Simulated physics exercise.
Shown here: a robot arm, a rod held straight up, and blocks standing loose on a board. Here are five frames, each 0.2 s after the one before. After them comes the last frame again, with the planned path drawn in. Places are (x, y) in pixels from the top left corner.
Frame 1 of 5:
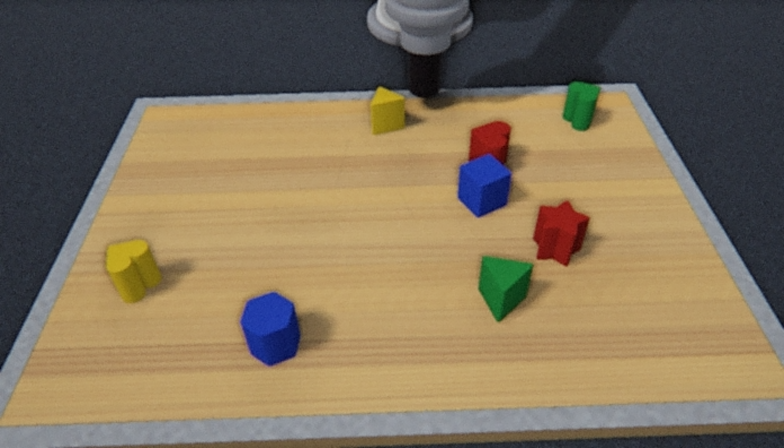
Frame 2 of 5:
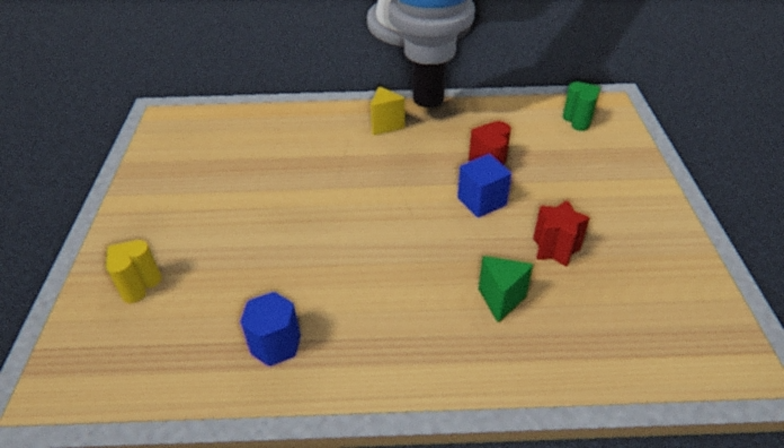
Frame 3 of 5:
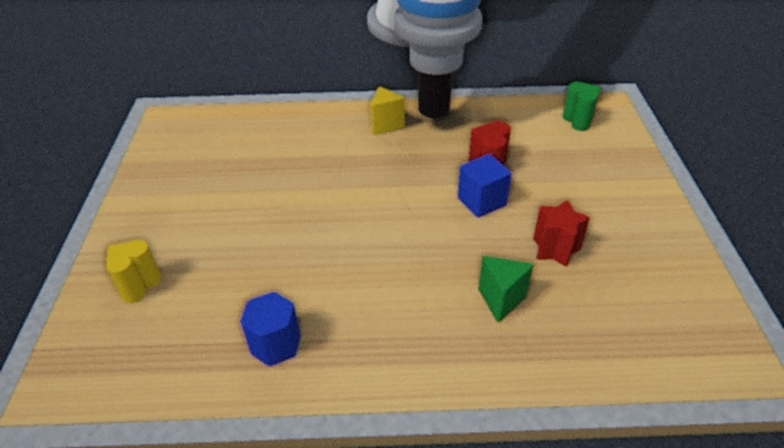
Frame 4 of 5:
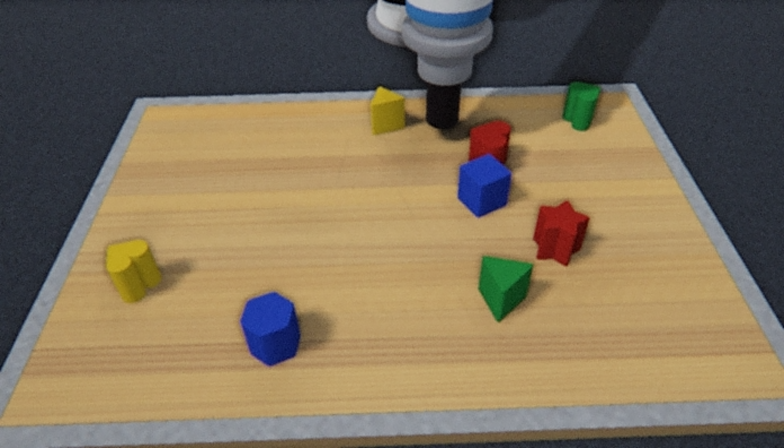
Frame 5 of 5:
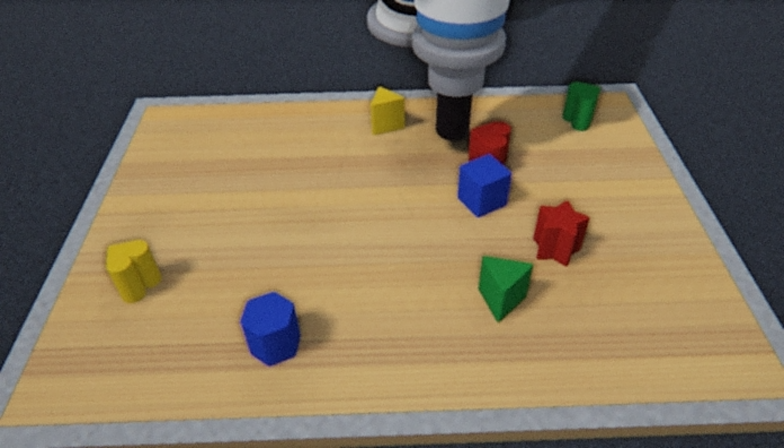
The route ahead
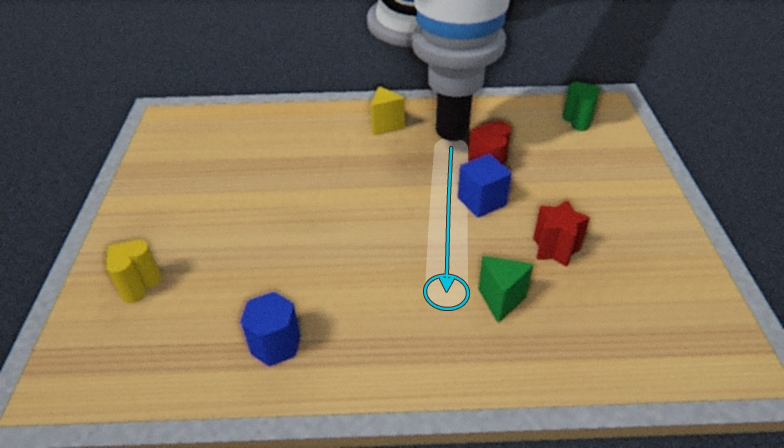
On a wooden board, a robot arm's dark upright rod moving slightly down and right toward the viewer among motionless coloured blocks.
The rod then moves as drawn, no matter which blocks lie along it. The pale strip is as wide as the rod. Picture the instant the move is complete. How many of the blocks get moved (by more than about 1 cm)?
My answer is one.
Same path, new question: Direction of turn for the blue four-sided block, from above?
If we look at it from overhead, the blue four-sided block pivots counter-clockwise.
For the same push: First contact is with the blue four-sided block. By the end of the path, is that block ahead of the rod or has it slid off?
Fallen away.
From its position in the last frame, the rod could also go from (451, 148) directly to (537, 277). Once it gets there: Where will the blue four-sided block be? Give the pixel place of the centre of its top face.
Its top centre lands on (525, 273).
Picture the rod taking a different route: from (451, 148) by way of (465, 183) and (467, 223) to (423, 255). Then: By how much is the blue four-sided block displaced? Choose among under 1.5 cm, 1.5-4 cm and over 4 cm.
It will fall in the top band, over 4 cm.
The drawn path runs from (451, 148) directly to (446, 292).
What follows on the original path. One third of the way, rod at (450, 173); nothing pushed yet.
Two thirds of the way, rod at (449, 220); blue four-sided block at (490, 180), turned 55° anticlockwise.
At the end, rod at (448, 276); blue four-sided block at (490, 180), turned 55° anticlockwise; red heart block not moved.
